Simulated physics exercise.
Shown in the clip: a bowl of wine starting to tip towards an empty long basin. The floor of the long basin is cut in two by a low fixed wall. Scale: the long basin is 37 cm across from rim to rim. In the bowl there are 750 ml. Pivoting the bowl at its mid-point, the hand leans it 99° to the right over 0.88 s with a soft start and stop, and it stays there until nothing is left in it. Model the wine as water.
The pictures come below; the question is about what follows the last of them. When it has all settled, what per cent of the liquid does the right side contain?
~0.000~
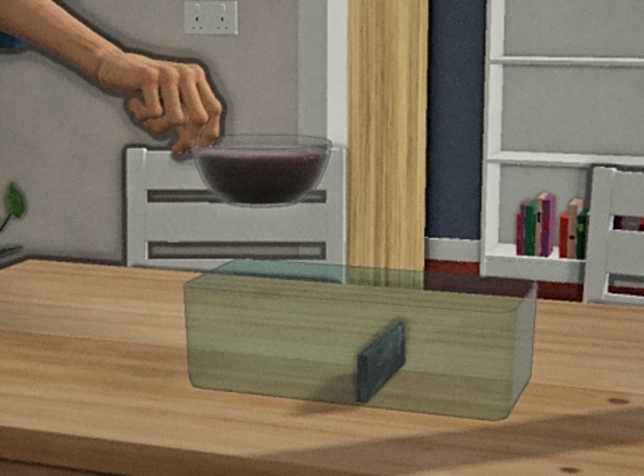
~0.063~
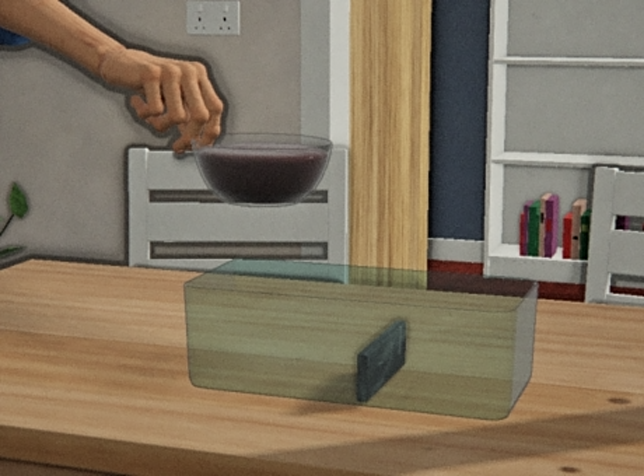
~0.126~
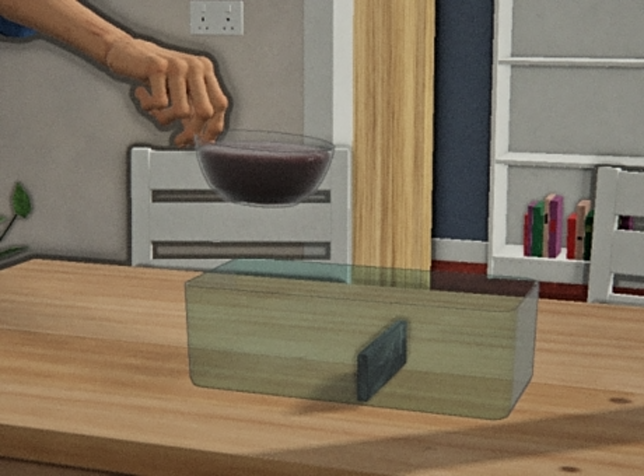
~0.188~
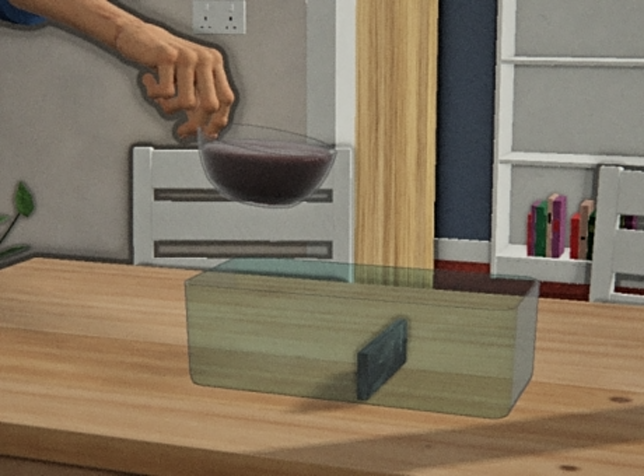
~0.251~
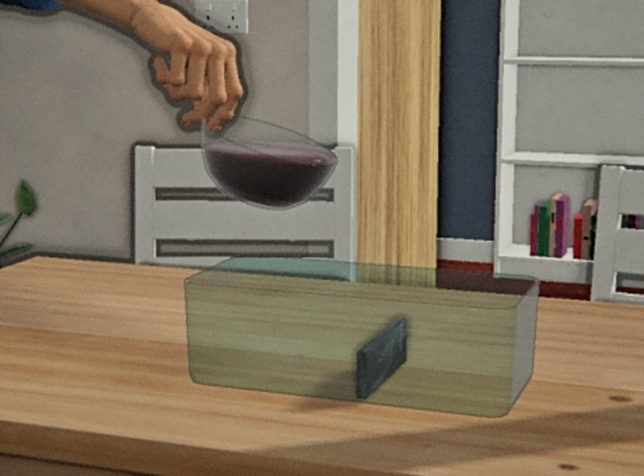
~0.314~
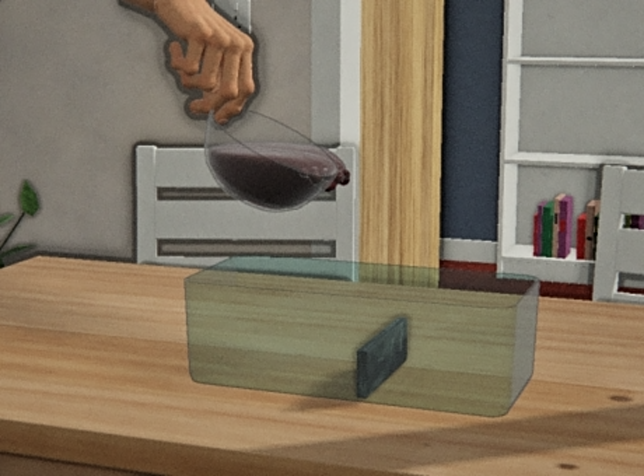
The right side contains about 39 per cent.
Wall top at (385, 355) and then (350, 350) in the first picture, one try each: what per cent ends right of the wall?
Some 40 in a hundred, then some 75 in a hundred.
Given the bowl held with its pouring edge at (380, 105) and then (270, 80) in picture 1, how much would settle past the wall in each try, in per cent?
About 90 %, then about 5 %.
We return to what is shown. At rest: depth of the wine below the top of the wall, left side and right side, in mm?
Noted: Left near 38 mm, right near 40 mm.
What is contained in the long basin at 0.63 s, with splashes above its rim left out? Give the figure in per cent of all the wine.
Roughly 50 per cent.
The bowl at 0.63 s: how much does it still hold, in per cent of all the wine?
At that time about 20 in a hundred parts are still held.
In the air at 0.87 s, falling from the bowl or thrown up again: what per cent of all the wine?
Near 3 percent.
Then, 0.63 s in, the tilt is 81° and 19 per cent is still to pour, 22 is left of the wall and 29 right of it.
Then, 0.87 s in, the tilt is 99° and 1 per cent is still to pour, 58 is left of the wall and 38 right of it.
Then, 1.11 s in, the tilt is 99° and 0 per cent is still to pour, 60 is left of the wall and 39 right of it.
Then, 1.38 s in, the tilt is 99° and 0 per cent is still to pour, 60 is left of the wall and 39 right of it.
Finally, 60 per cent lies left of the wall, 39 right of it and 1 outside.
